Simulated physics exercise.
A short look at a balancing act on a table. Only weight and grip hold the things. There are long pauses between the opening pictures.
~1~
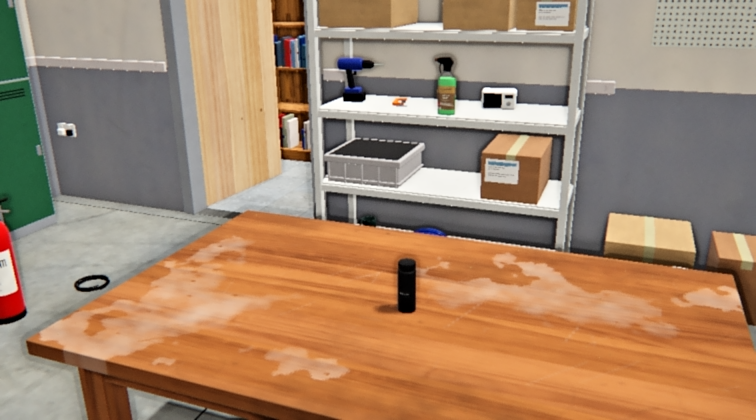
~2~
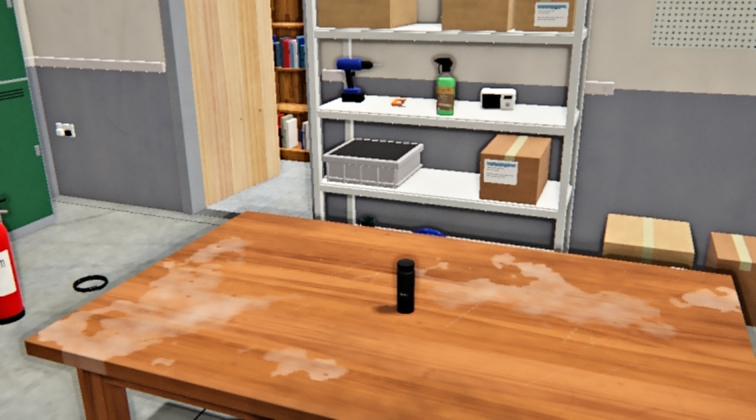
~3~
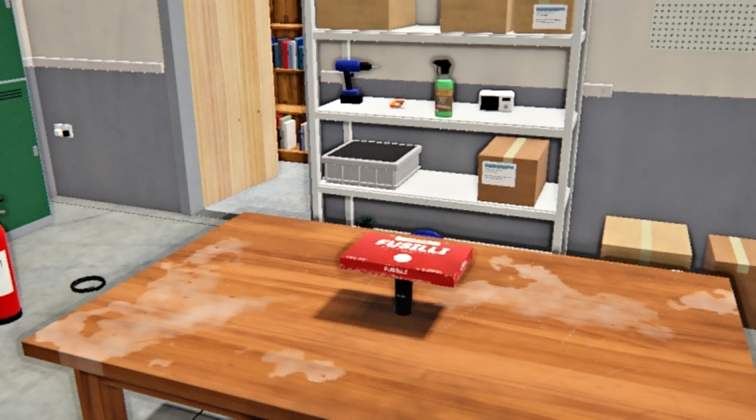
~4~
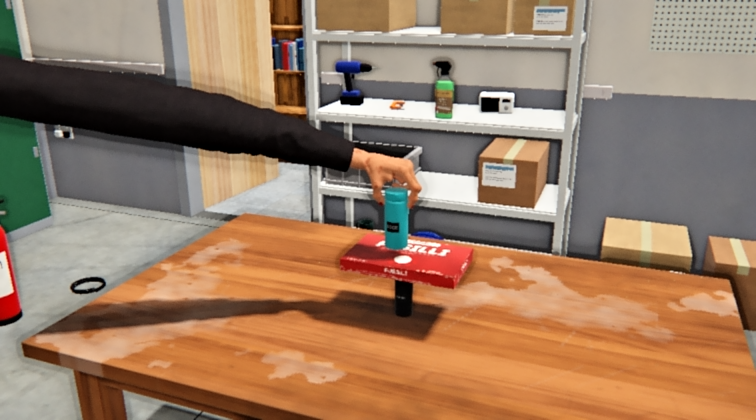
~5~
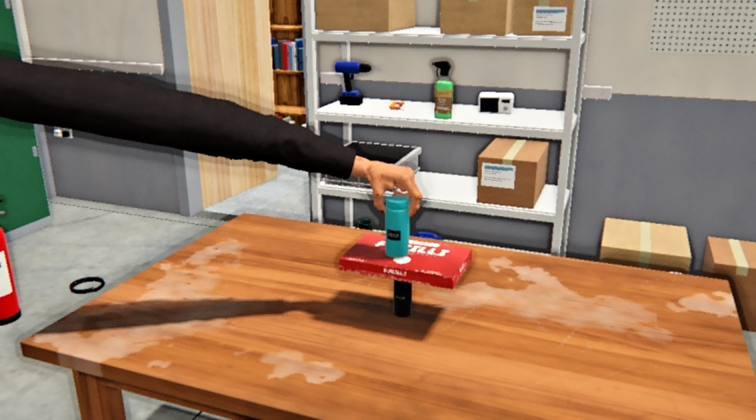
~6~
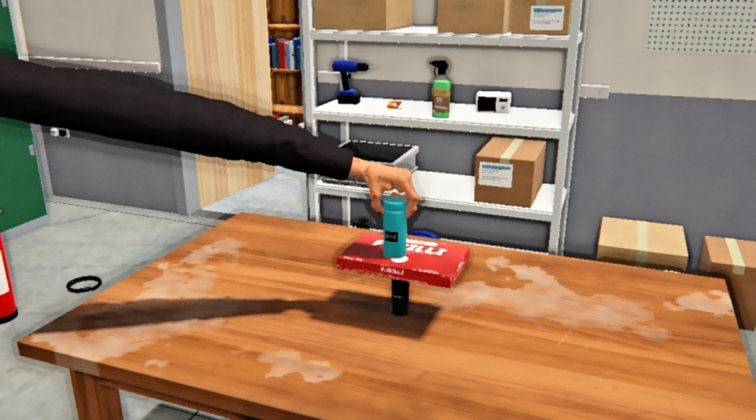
A red fusilli box appeared flat on top of a small black cylinder on a wooden table, and then a hand reached in from the left and lowered a turquoise shaker onto it.
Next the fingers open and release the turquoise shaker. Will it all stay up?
The stack holds.
Then, 0.30 s after the last picture, nothing has stirred.
Then, 0.70 s after the last picture, turquoise shaker resting near (395, 228).
At rest, all 3 in place. Seen from the same camera at the end, turquoise shaker near (395, 228). The stack stays up.
